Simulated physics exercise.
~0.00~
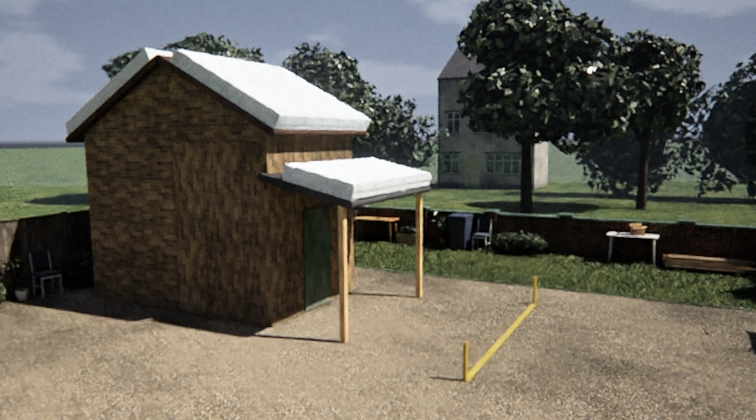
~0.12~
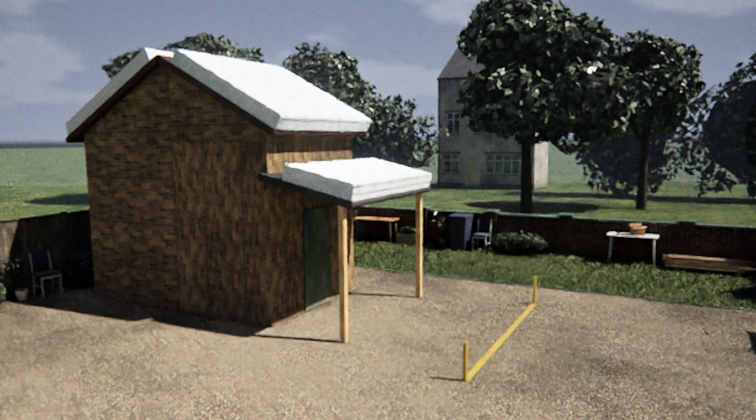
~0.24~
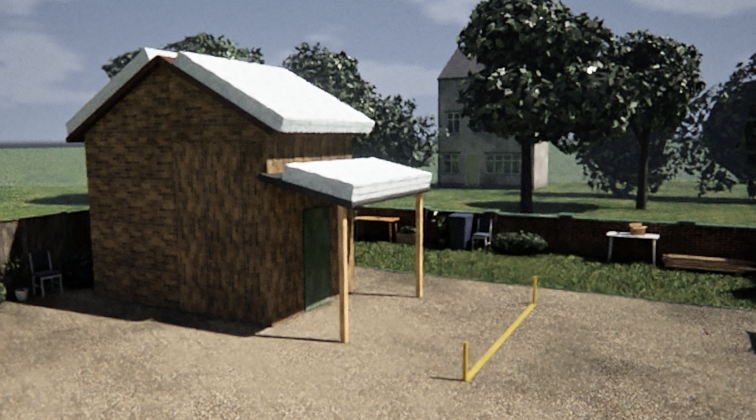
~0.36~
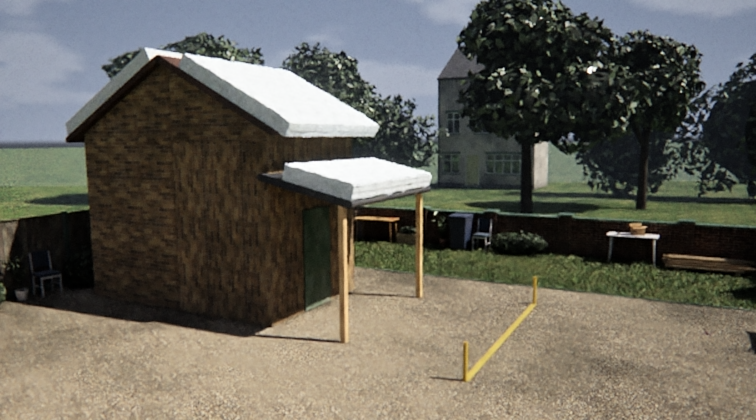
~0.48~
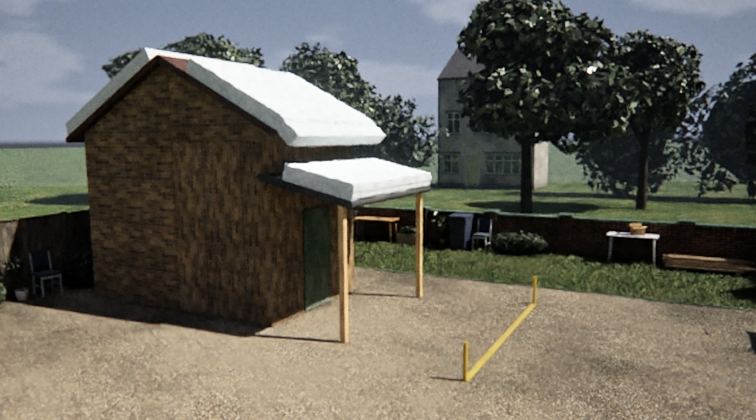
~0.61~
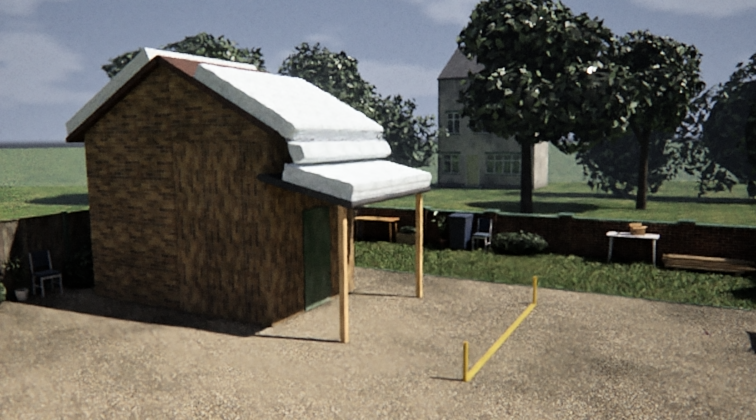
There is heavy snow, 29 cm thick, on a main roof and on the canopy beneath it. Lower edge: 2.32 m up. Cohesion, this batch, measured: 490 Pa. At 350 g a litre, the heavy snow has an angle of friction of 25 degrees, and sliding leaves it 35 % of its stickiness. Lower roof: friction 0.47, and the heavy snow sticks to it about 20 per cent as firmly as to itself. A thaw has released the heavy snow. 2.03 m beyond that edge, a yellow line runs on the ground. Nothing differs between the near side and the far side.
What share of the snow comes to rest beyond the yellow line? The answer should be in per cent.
Roughly 27 per cent of it.
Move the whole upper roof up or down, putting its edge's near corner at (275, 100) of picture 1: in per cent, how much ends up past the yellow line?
40 %.
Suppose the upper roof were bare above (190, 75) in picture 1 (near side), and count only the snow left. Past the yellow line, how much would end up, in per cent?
I'd put it at around 16 percent.
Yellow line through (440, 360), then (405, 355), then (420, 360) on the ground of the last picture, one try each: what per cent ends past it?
I'd guess near 40 %, then near 55 %, and near 50 % on the last try.
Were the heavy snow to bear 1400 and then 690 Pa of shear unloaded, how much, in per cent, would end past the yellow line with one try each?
3 in a hundred, followed by 16 in a hundred.
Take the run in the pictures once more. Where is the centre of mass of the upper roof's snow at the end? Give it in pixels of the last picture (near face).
Centre noted at roughly (451, 329).
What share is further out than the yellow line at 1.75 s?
0 %.
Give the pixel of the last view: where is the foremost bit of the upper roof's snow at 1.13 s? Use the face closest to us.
(360, 183), give or take.
After 1.13 s, none is below the lower edge and 0 % is past the line.
After 1.75 s, 44 % is below the lower edge and 0 % is past the line.
After 2.38 s, 71 % is below the lower edge and 24 % is past the line.
After 3.00 s, 71 % is below the lower edge and 27 % is past the line.
After 3.20 s, 71 % is below the lower edge and 27 % is past the line.
